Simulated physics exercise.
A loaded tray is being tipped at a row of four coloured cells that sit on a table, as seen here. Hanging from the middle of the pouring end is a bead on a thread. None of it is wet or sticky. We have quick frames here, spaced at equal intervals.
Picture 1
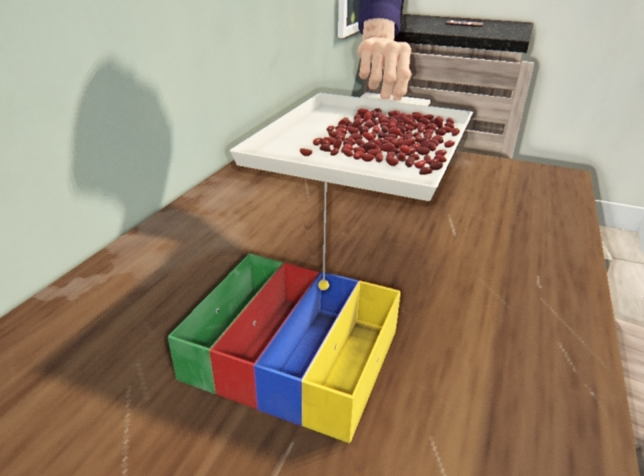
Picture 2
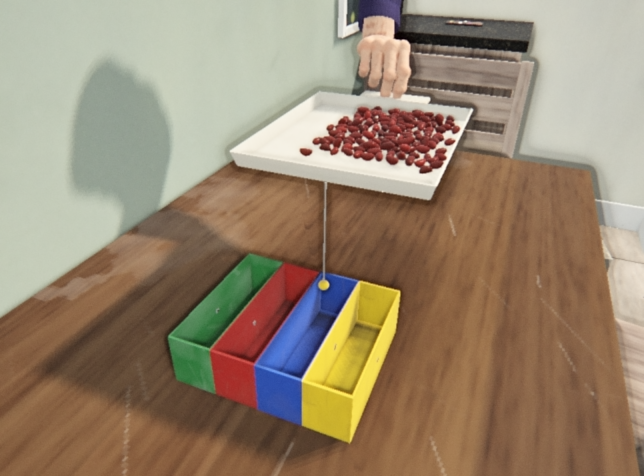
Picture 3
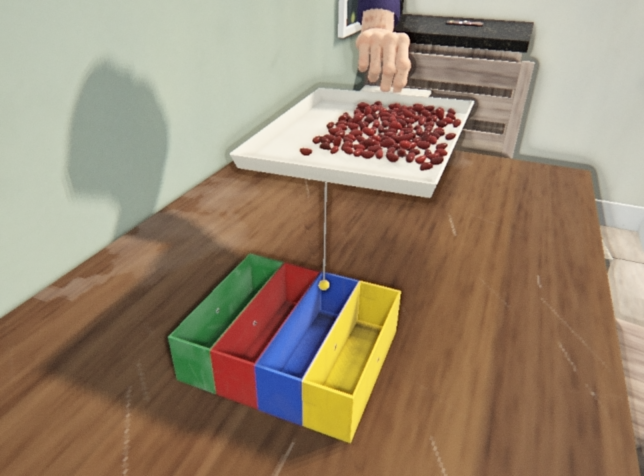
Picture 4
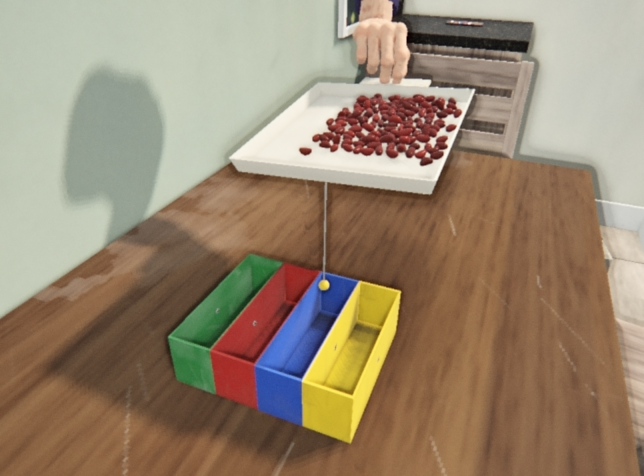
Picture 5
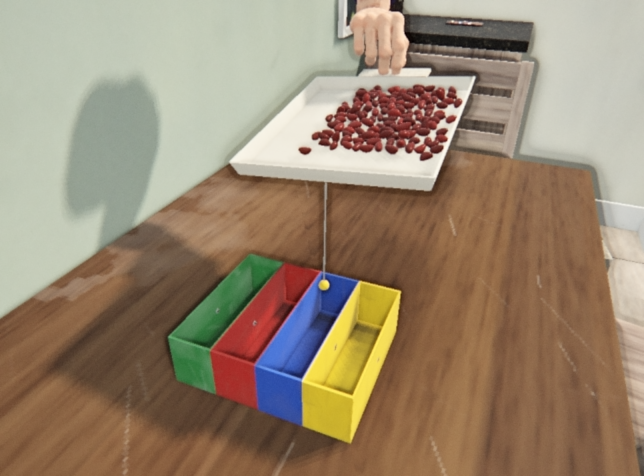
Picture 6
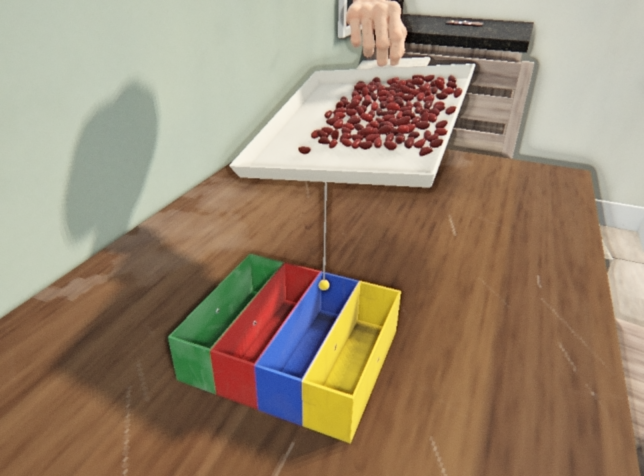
A white tray of dark red beans, held by a hand at its far edge, stays nearly still, then tilts slightly as the hand raises that edge, above green, red, blue and yellow cells on a wooden table.
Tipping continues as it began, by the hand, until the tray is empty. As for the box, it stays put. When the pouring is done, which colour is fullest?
Fullest: The green cell.
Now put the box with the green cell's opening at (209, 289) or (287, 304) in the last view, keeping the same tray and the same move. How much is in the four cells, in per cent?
You'd get 100 per cent first and 20 per cent second.
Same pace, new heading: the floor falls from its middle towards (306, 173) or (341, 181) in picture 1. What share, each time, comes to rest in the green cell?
First heading roughly 40 %, second roughly 0 %.
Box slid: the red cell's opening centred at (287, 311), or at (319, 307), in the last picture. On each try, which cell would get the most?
Try one: The green cell; try two: The green one.
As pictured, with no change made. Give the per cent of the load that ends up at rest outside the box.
Somewhere around 10 in a hundred.
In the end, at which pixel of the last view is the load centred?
Around (251, 316).
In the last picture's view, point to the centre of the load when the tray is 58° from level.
Somewhere near pixel (293, 138).
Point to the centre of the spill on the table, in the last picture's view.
Close to (197, 305).
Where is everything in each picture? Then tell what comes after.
The first picture shows corners of the pouring end (237, 150) and (432, 184), level; middle of the load (392, 134), kidney beans; bead on its thread (324, 285); green cell (192, 361); red cell (234, 375); blue cell (279, 391); yellow cell (327, 407).
The second picture shows corners of the pouring end (236, 150) and (431, 183), level; middle of the load (392, 133).
The third picture shows corners of the pouring end (236, 153) and (431, 181), tipped barely, lowest at the left corner; middle of the load (393, 129).
The fourth picture shows corners of the pouring end (236, 156) and (431, 177), tipped a little, lowest at the left corner; middle of the load (393, 122).
The fifth picture shows corners of the pouring end (236, 160) and (430, 174), tipped a little, lowest at the left corner; middle of the load (392, 116).
The sixth picture shows corners of the pouring end (236, 163) and (429, 171), tipped a little, lowest at the left corner; middle of the load (391, 109); green cell (193, 361); red cell (235, 376); blue cell (279, 391); yellow cell (327, 408).
Just after the last frame, tray tipped steeply; almost all on the tray; just a few in the green cell; just a few falling or outside the box.
A moment on, tray tipped right over; roughly a third on the tray; roughly a quarter in the green cell; about a tenth in the red cell; roughly a third falling or outside the box.
Further on, tray tipped past a quarter turn; roughly two thirds in the green cell; roughly a quarter in the red cell; just a few in the blue cell; about a tenth falling or outside the box.
When it is over, tray tipped past a quarter turn; roughly two thirds in the green cell; roughly a quarter in the red cell; just a few in the blue cell; not one in the yellow cell; about a tenth outside the box.
